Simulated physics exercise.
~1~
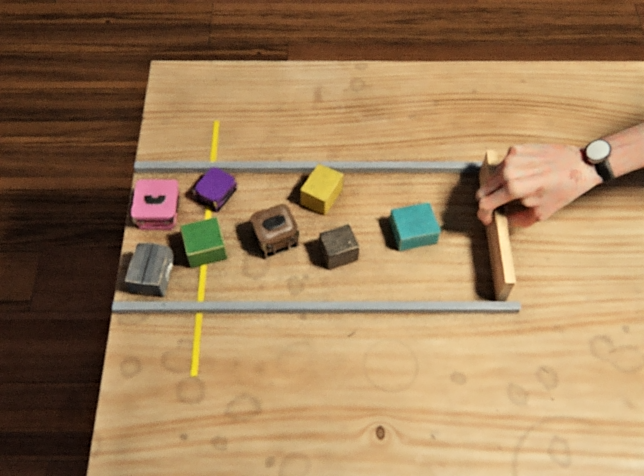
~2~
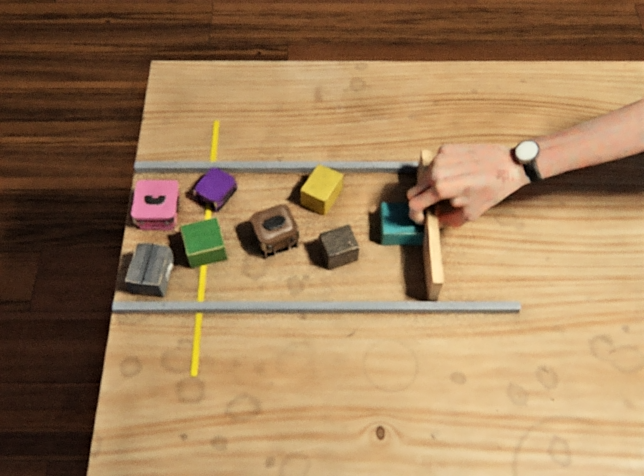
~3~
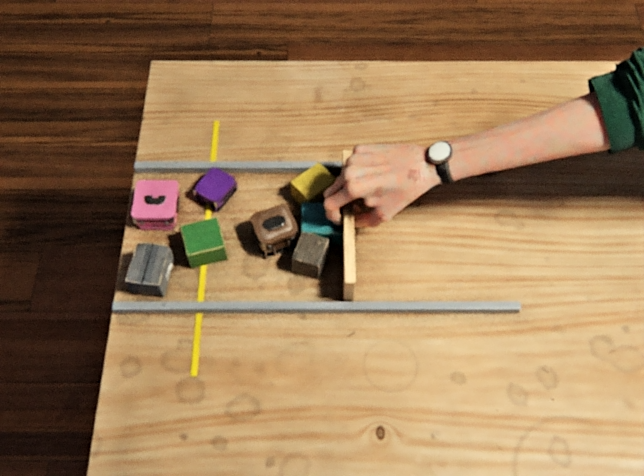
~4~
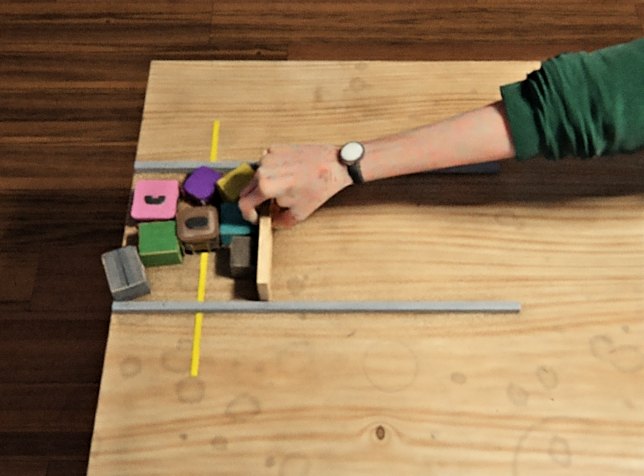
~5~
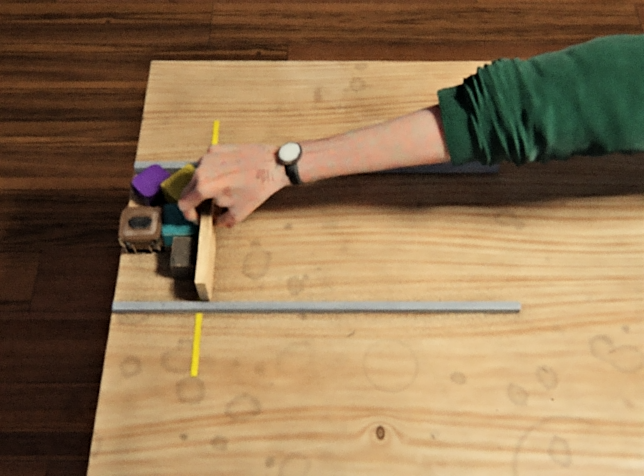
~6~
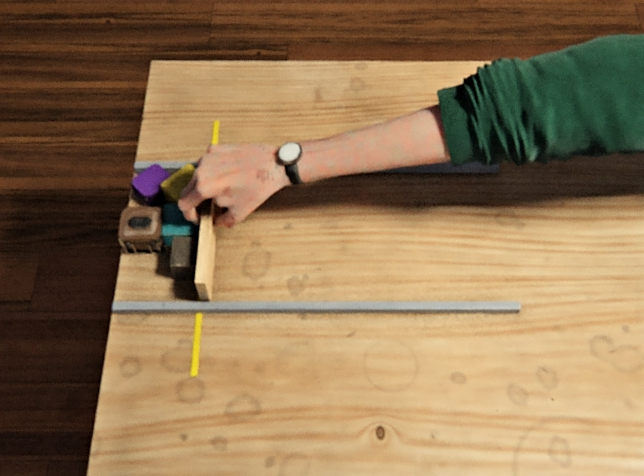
On a wooden tabletop, a hand slid an upright board left between two rails, bunching up a jumble of coloured blocks until the pink, green and grey ones went off the end, then stopped at the yellow tape with the rest crowded at the edge.
